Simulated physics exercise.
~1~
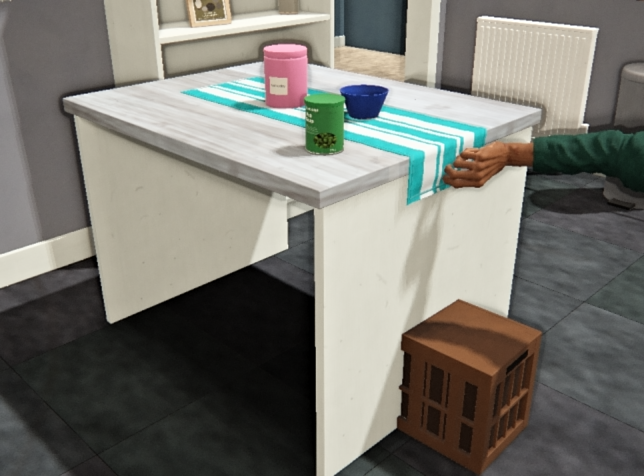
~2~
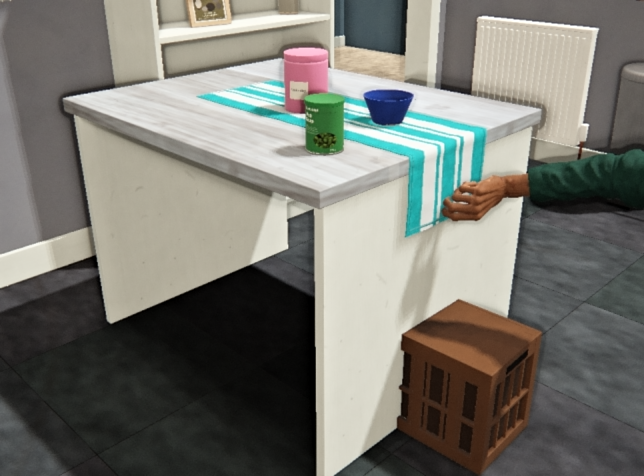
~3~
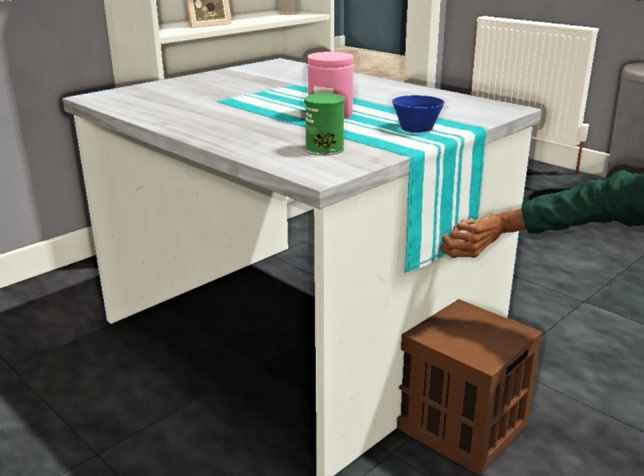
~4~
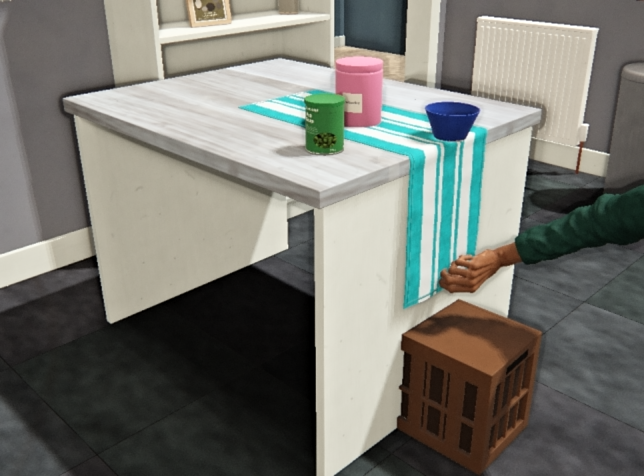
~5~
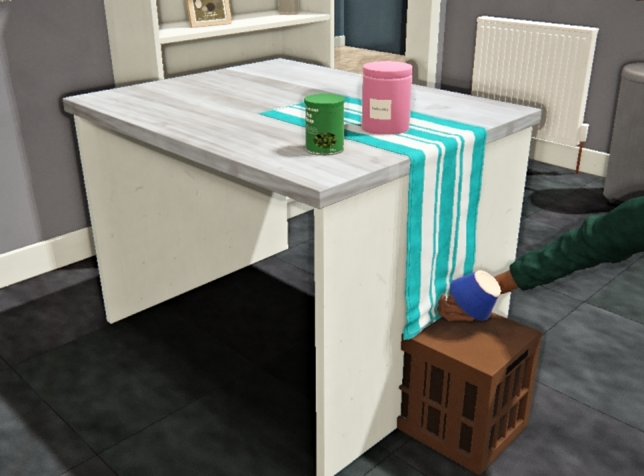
A turquoise striped towel slid over the table's edge as a hand slowly pulled it down, carrying a pink canister and a blue bowl along until the bowl tipped off beside the brown crate, while the canister and green tin stayed on top.
